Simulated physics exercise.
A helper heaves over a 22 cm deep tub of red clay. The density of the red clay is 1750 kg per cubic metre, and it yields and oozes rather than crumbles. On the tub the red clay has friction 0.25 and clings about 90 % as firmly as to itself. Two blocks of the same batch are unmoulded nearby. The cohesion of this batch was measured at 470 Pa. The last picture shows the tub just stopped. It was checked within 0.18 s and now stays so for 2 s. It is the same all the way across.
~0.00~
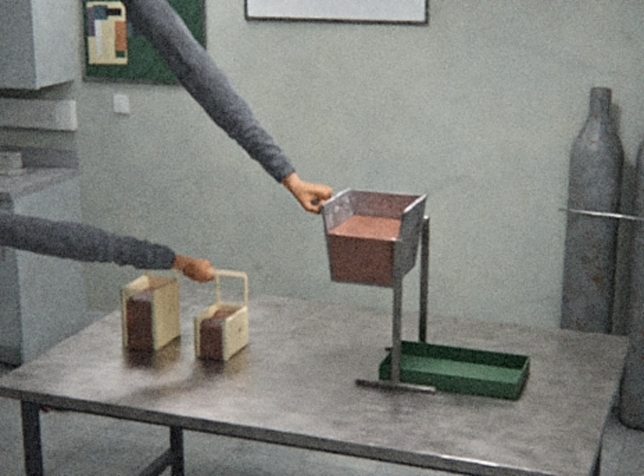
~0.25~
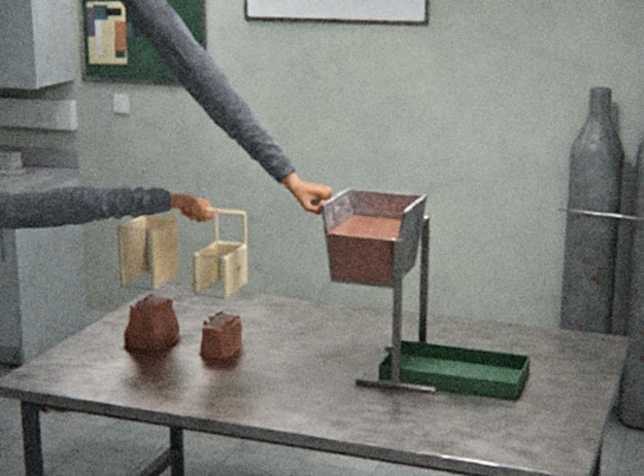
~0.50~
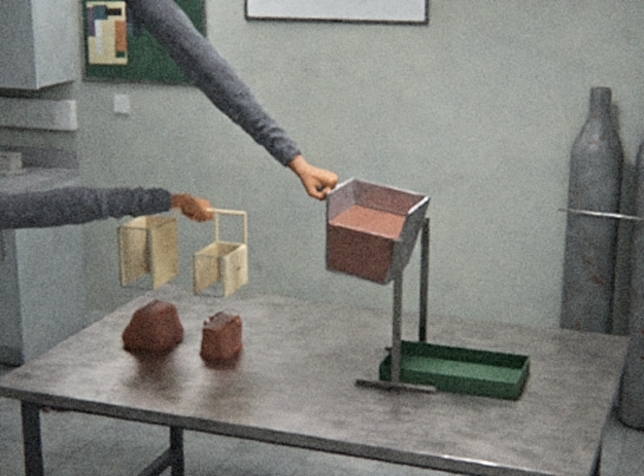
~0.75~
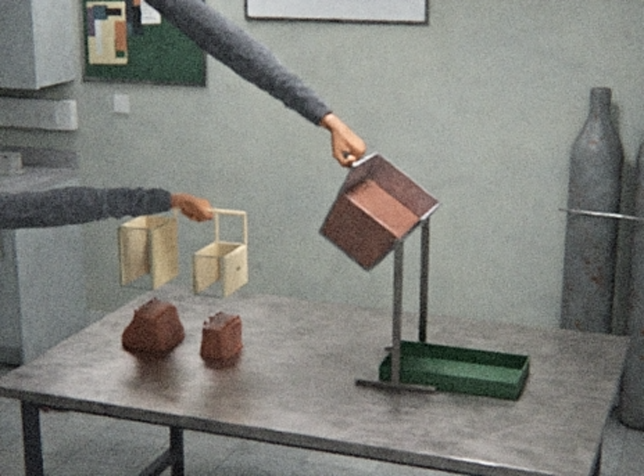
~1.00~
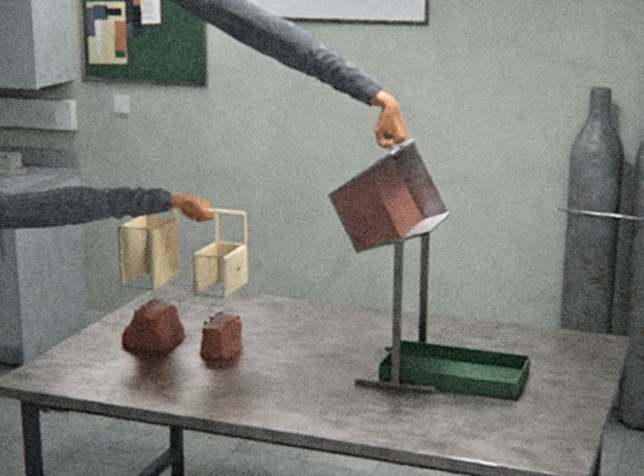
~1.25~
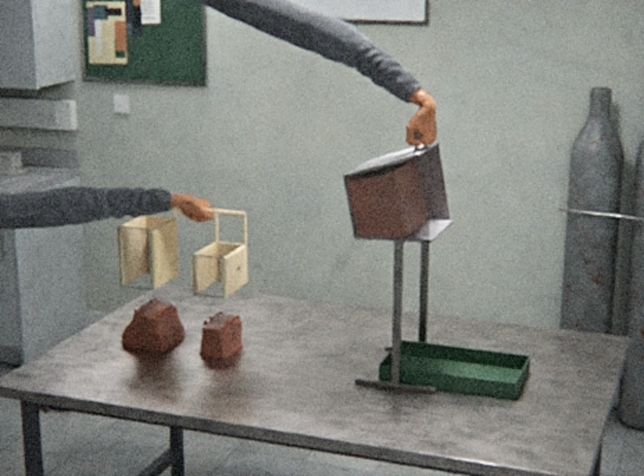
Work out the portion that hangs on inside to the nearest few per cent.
Expect roughly 100 %.
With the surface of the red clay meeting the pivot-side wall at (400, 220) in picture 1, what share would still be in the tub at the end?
In that case some 75 per cent.
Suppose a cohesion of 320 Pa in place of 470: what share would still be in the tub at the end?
In that case some 90 per cent.
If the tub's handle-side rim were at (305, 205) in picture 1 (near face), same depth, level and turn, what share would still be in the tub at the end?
It would be near 75 %.
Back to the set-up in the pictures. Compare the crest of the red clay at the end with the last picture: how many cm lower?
Some 3 cm.
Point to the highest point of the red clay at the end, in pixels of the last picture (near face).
Near (347, 179).
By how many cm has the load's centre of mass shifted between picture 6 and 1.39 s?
Roughly 2 cm.
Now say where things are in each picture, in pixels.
In the first frame, handle-side rim at (324, 206), tilt 0 degrees; highest point of the red clay at (330, 233); test blocks 16 cm, 10 cm high (left to right).
In the second frame, handle-side rim at (324, 206), tilt 0 degrees; highest point of the red clay at (330, 233); test blocks 13 cm, 10 cm high (left to right).
In the third frame, handle-side rim at (329, 195), tilt 9 degrees; highest point of the red clay at (333, 223); test blocks 12 cm, 10 cm high (left to right).
In the fourth frame, handle-side rim at (354, 168), tilt 35 degrees; highest point of the red clay at (345, 194); test blocks 12 cm, 10 cm high (left to right).
In the fifth frame, handle-side rim at (391, 156), tilt 62 degrees; highest point of the red clay at (367, 173); test blocks 12 cm, 10 cm high (left to right).
In the sixth frame, handle-side rim at (417, 158), tilt 79 degrees; highest point of the red clay at (394, 173); test blocks 12 cm, 10 cm high (left to right).
By 1.39 s, the tub is at 79 degrees and holds 100 %.
By 1.56 s, the tub is at 79 degrees and holds 100 %.
By 1.73 s, the tub is at 79 degrees and holds 100 %.
By 1.90 s, the tub is at 79 degrees and holds 100 %.
By 3.25 s, at the end, the tub is at 79 degrees and holds 100 %.
